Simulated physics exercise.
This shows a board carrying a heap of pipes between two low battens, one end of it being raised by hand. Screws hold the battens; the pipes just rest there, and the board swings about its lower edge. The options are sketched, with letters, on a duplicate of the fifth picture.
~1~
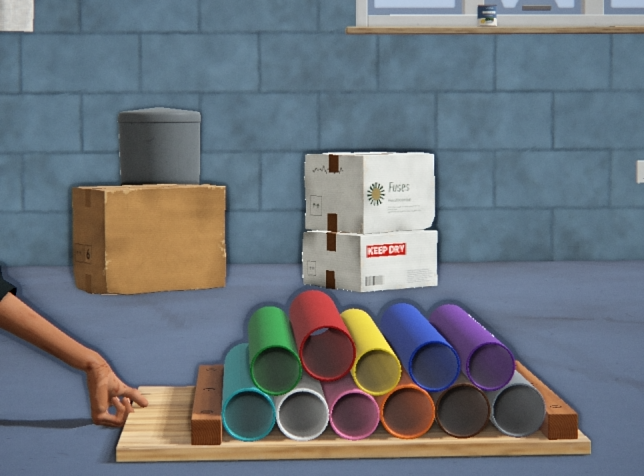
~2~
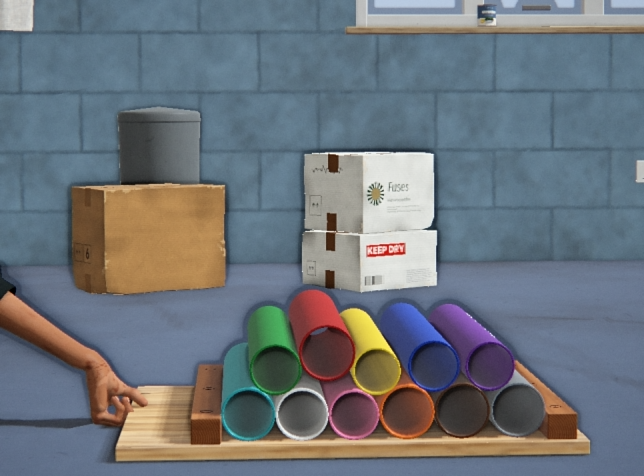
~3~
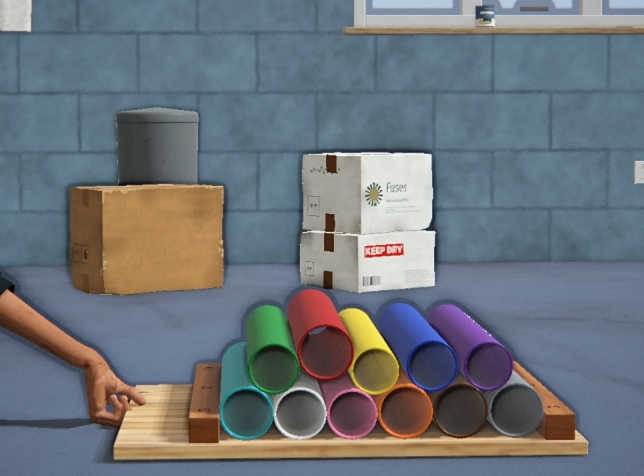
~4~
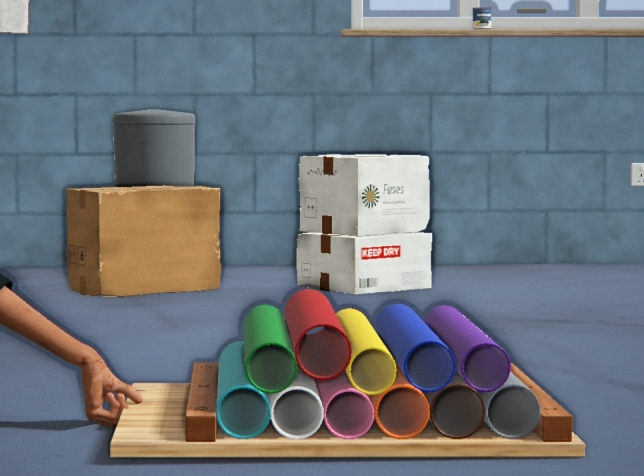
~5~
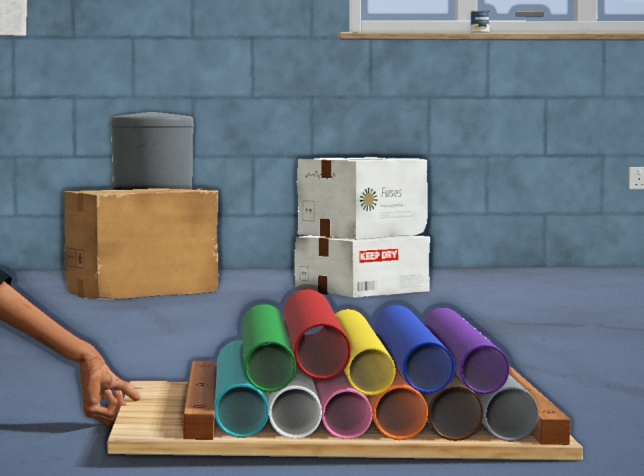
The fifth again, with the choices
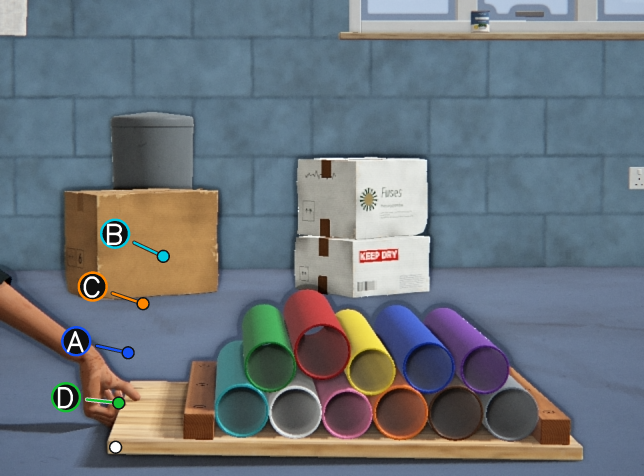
An arm reaches in from the left, its fingers on the end of a wooden board on a blue-grey floor, seen from the front before a blue block wall. Colourful pipes lie in two rows between brown battens, red, green, yellow, blue and purple on top, with boxes and a grey bin behind. Hand, board and pipes barely move, while the whole view shifts very slightly.
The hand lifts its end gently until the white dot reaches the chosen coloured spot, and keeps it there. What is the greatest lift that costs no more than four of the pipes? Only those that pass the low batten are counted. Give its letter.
The highest mark that will do is B.
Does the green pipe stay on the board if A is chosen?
Yes.
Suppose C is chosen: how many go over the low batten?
The count is none.
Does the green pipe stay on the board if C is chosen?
The green pipe: Yes.
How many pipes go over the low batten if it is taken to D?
It comes to none.
On the marked copy, A at (128, 353); B at (164, 256); C at (143, 304); D at (119, 403); the white dot at (115, 447).
Taking B. A third of the way, board at 16°.
Two thirds of the way, board at 26°.
When it is over, board at 26°, none over the low batten.
As for the rest, A none over the low batten; C none over the low batten; D none over the low batten.
